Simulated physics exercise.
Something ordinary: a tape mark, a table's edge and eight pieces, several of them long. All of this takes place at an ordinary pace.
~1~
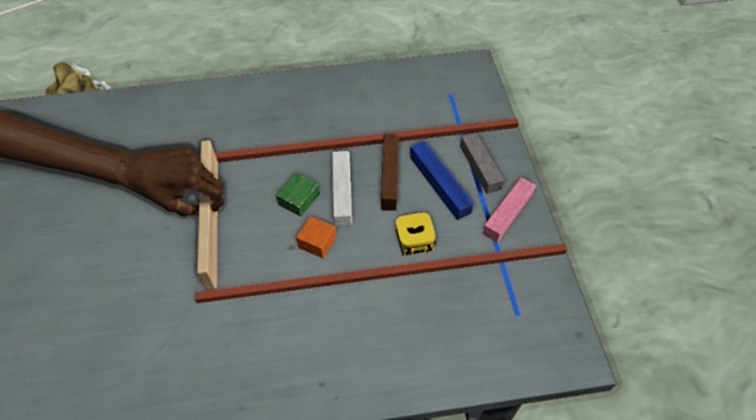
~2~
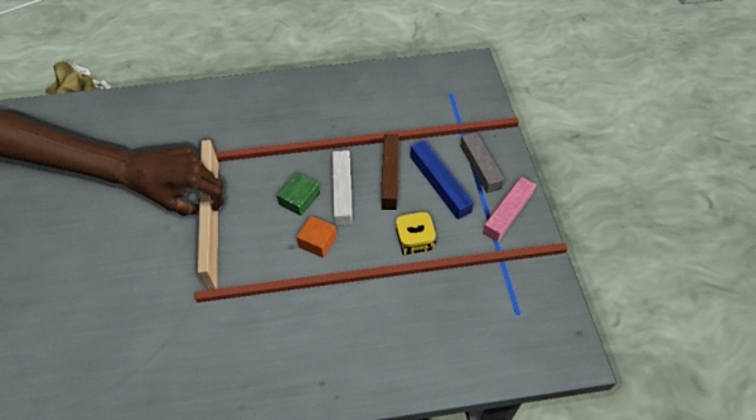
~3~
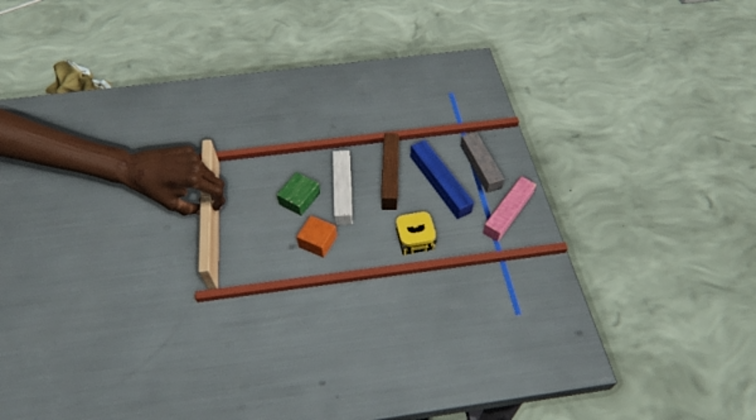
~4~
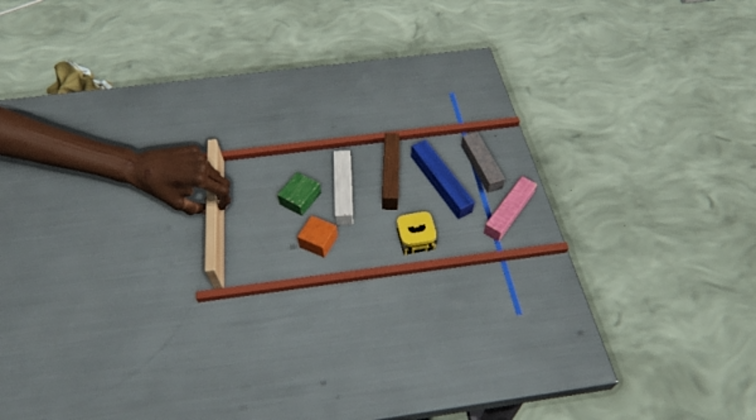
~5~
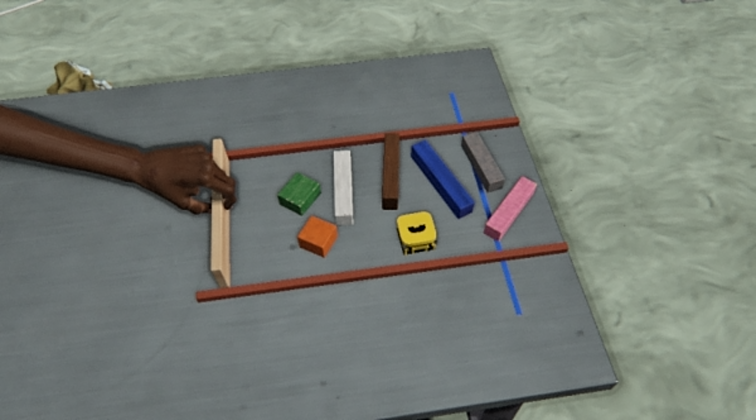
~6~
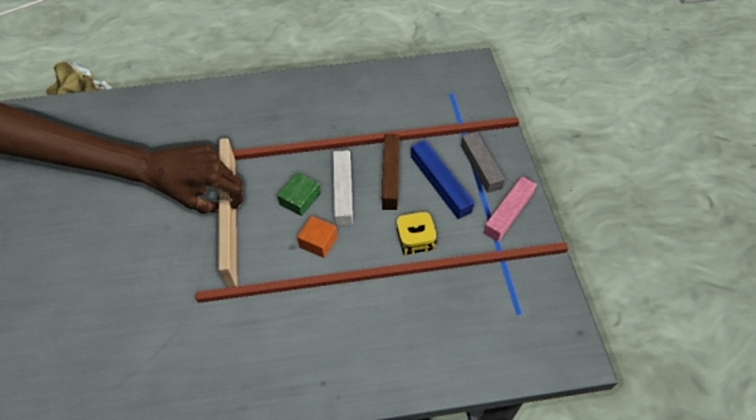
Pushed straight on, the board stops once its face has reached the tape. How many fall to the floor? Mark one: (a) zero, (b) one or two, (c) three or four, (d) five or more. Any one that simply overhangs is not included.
(c) three or four.
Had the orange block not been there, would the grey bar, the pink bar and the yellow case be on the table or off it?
Taking them one by one, the grey bar drops away, the pink bar drops away and the yellow case holds its spot.
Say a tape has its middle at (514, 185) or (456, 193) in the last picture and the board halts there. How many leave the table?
Tallies in order: 5 and 0.
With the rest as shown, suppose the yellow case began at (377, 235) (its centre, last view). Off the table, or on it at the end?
I reckon from there it stays aboard.
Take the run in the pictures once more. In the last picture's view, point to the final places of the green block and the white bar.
In the last picture they sit at about (488, 163) and about (510, 160).
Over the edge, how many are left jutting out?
0 of them.
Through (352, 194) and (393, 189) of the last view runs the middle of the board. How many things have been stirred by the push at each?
First position 4; second position 6.
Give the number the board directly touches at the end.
The number is 3.
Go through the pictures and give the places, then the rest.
The first picture shows pink bar (509, 209); grey bar (481, 163); blue stick (440, 179); board (209, 213); tape (480, 191).
The second picture shows grey bar (481, 162); green block (299, 194).
The third picture shows blue stick (441, 178); yellow case (416, 234).
The fourth picture shows pink bar (511, 208); brown bar (391, 170).
The fifth picture shows grey bar (482, 162); orange block (318, 237).
The sixth picture shows pink bar (510, 209); grey bar (482, 162); blue stick (441, 178); board (228, 210); tape (481, 190).
Soon after, none off yet; pink bar at rest near (510, 209); grey bar at rest near (482, 162); blue stick at rest near (441, 178).
After that, none off yet; pink bar at rest near (510, 209); grey bar moving near (485, 162); blue stick displaced a little near (469, 174).
In the end, the number that fall off is three or four; gone, blue stick, grey bar and pink bar.
